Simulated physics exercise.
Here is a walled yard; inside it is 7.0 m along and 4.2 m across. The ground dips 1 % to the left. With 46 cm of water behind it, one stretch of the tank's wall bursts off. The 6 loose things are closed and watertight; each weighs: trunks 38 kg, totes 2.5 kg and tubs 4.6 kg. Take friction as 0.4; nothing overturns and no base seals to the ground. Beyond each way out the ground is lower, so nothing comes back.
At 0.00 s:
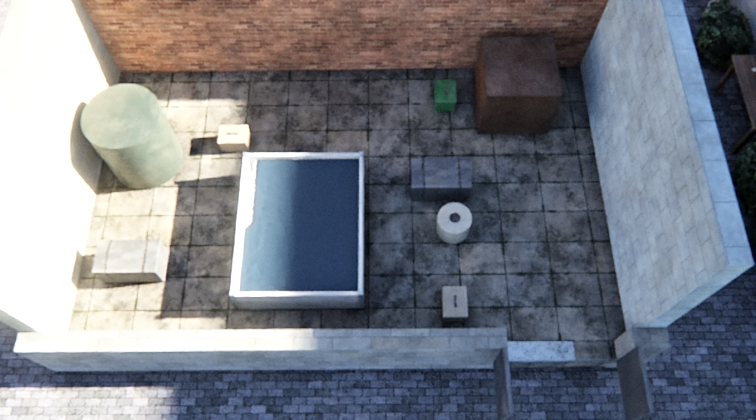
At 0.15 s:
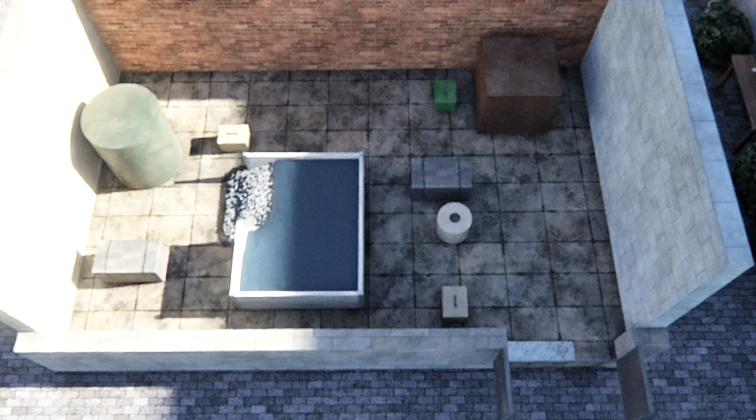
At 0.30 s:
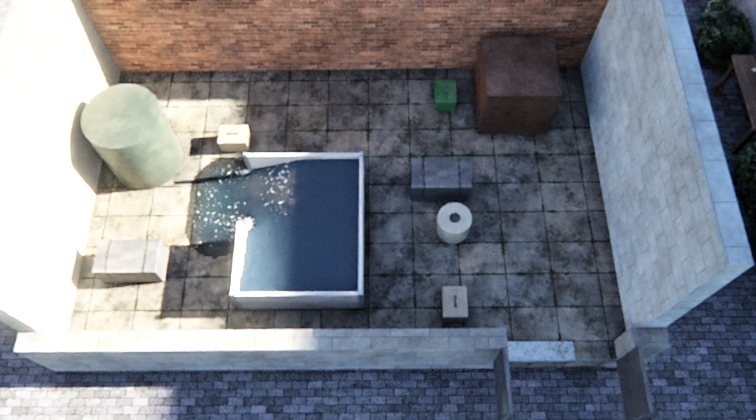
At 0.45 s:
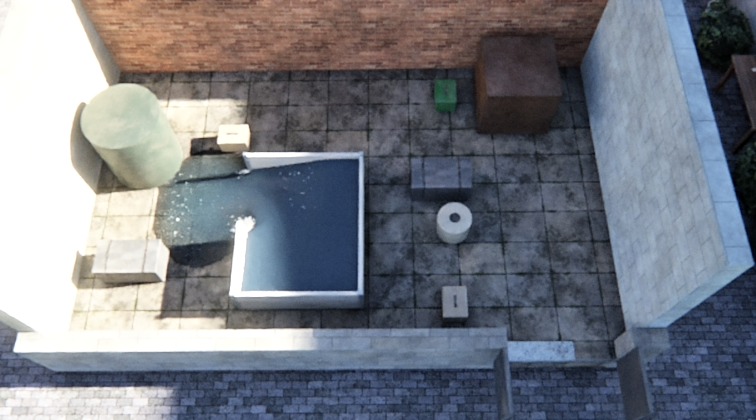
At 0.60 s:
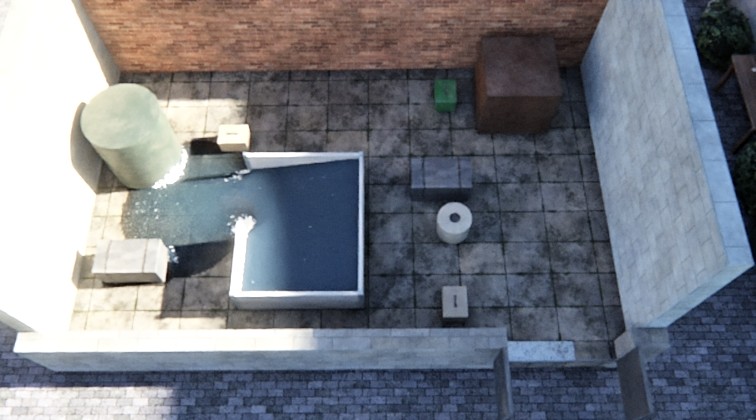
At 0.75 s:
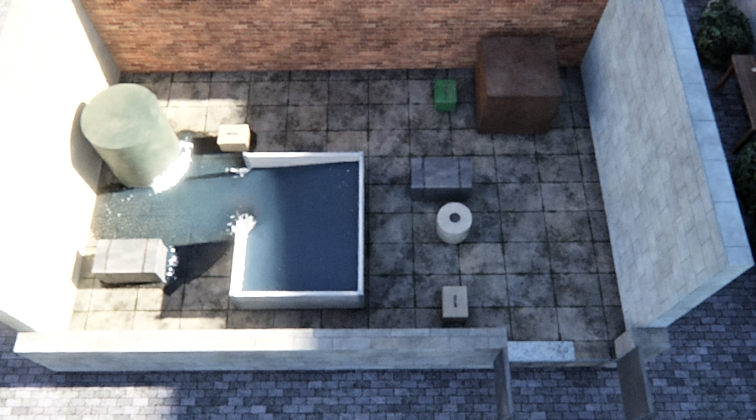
Water burst through the left side of a square tank in a walled yard and spread left across the paving, reaching a pale green cylinder and a gray block, while the objects around it stayed put.
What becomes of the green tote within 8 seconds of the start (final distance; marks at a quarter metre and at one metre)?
Green tote moves a short way.
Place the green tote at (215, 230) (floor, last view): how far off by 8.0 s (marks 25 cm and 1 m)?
It ends far away.
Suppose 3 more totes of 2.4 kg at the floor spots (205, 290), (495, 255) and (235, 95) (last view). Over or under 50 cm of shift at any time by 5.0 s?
In that order: Past it, short of it, over.
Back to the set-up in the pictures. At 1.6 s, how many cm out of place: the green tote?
About 0 cm.
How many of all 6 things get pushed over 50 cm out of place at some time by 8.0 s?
That makes 4.
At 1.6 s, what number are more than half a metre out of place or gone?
By then 0.
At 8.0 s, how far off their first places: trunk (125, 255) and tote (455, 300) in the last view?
In turn: 80 cm, 200 cm.
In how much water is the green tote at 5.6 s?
About 2 cm.
After 1.6 s the green tote is near (446, 91), 0.0 m from its start, aground; 0 of 6 are out; 0 afloat.
After 3.6 s the green tote is near (446, 91), 0.0 m from its start, aground; 0 of 6 are out; 0 afloat.
After 5.6 s the green tote is near (449, 91), 0.0 m from its start, aground; 0 of 6 are out; 0 afloat.
After 8.0 s the green tote is near (459, 120), 0.6 m from its start, afloat; 0 of 6 are out; 3 afloat.
